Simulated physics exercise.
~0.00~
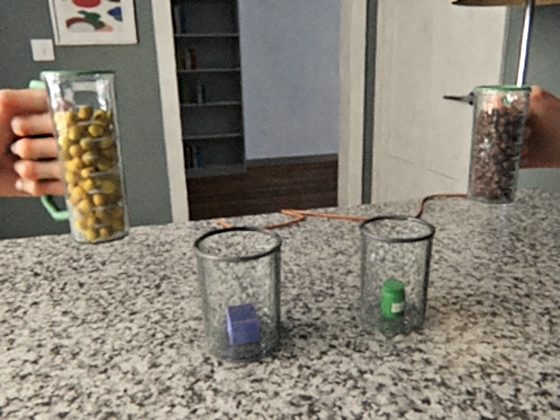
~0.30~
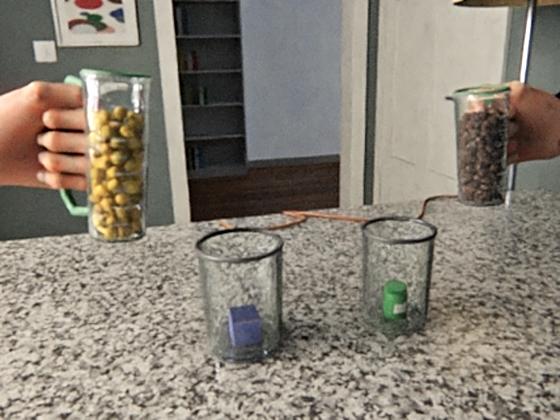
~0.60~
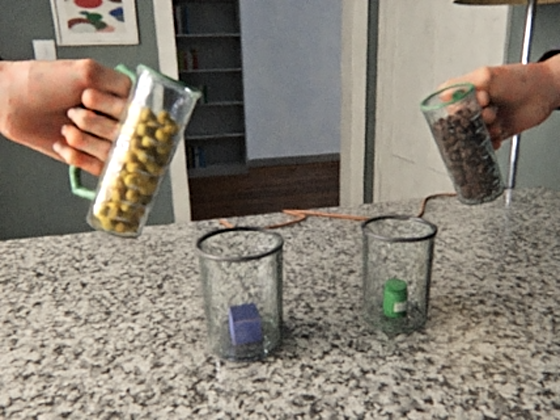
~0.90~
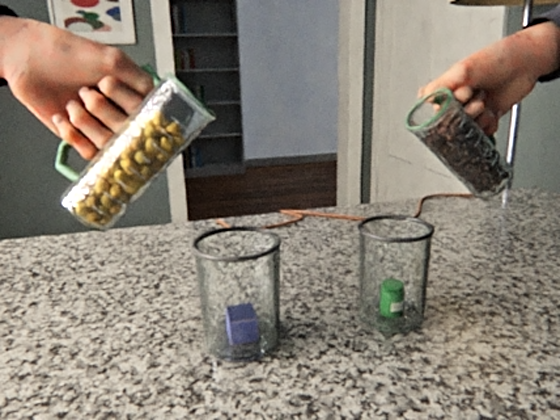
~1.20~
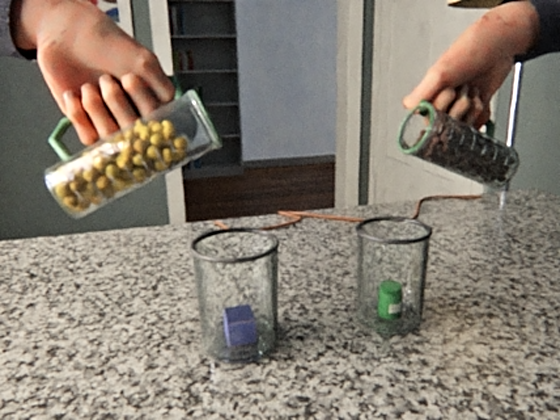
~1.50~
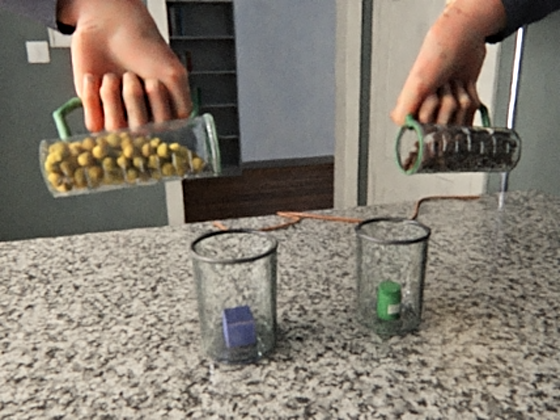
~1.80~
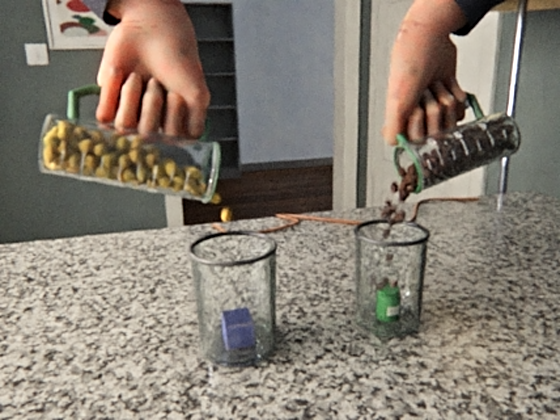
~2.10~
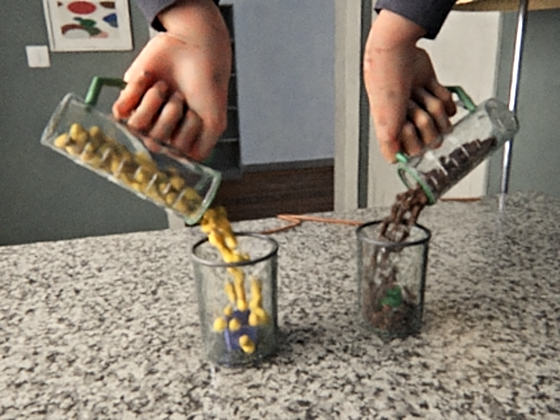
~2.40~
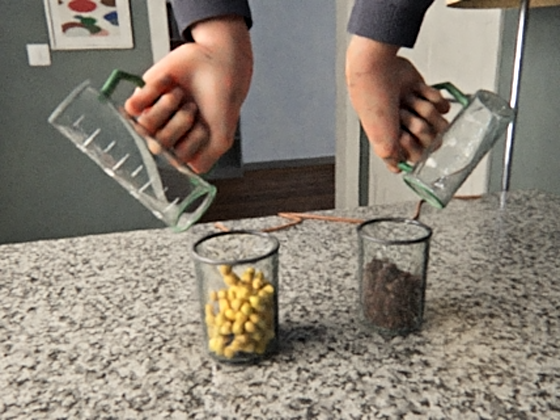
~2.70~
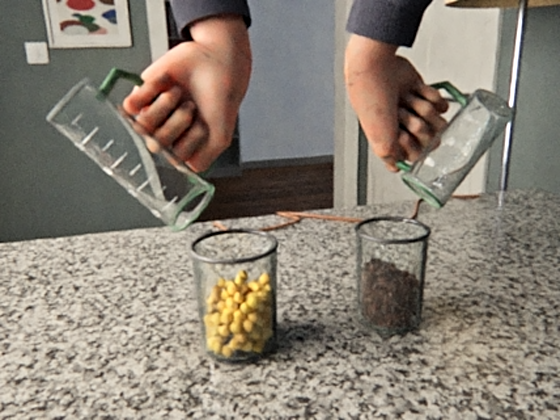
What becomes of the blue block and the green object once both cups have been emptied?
Both end up hidden. The yellow pieces cover the blue block in the left glass, and the dark bits cover the green object in the right one.
Two hands tipping cups of yellowish pieces and dark bits into two glasses, burying a blue block and small green object.
